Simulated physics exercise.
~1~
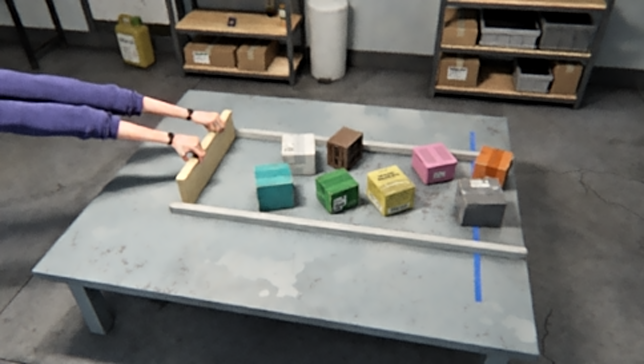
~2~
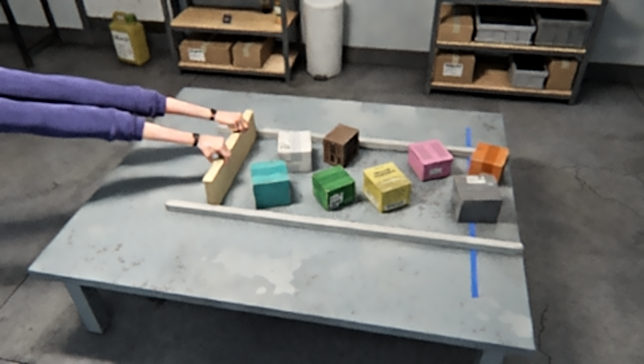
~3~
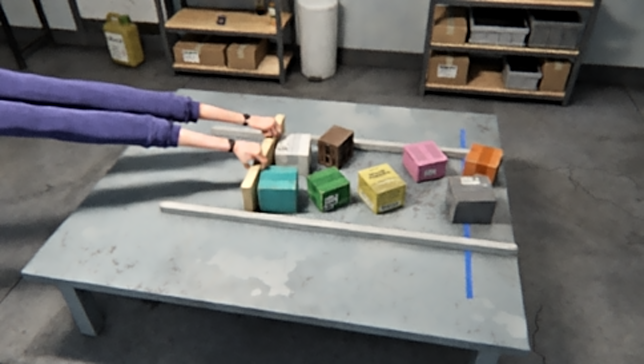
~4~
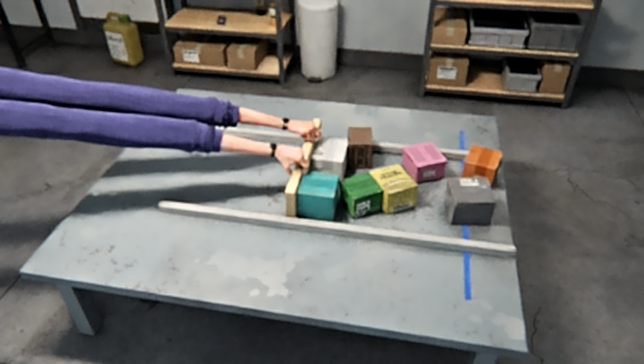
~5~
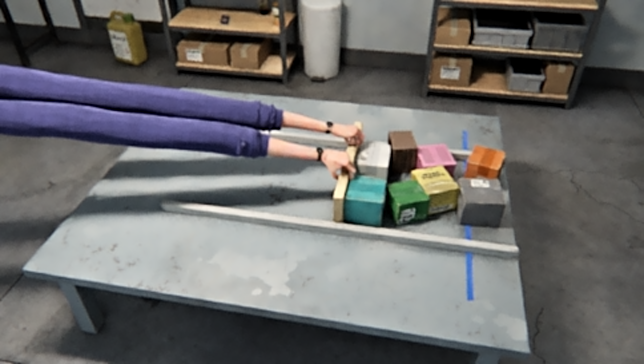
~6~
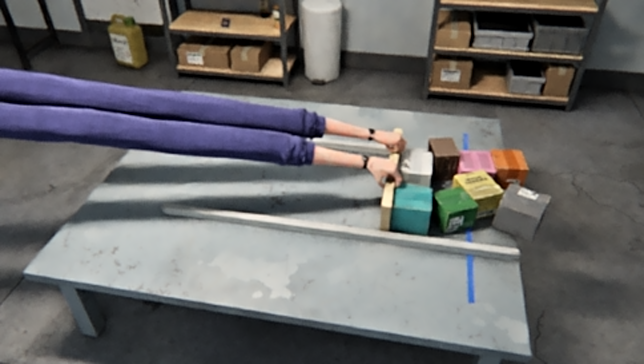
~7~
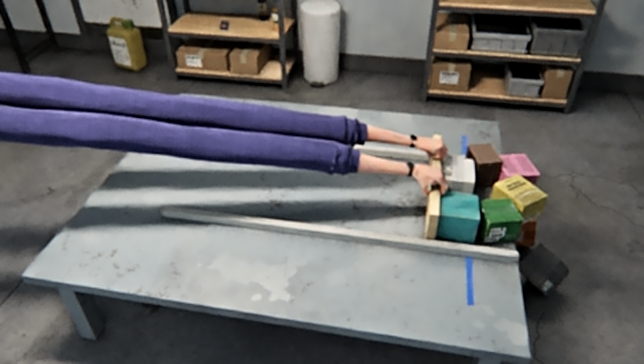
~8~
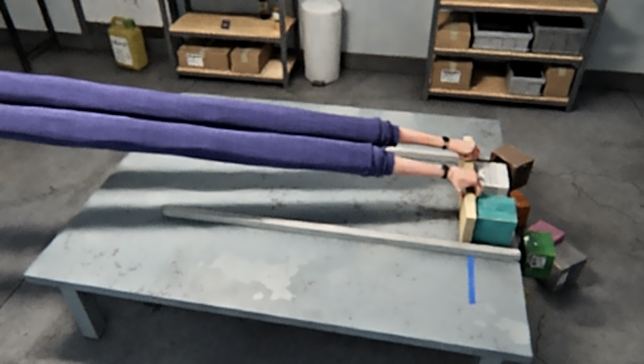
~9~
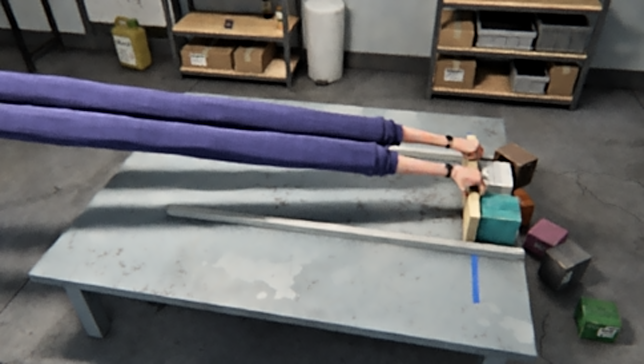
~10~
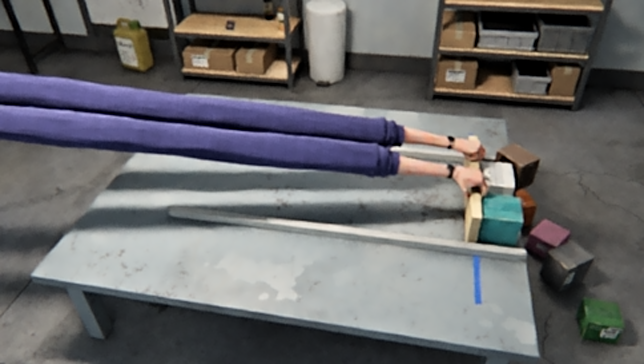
Workshop platform with purple-sleeved arms pushing a plank rightward between battens, shoving coloured parcels together until several tumble off the edge.
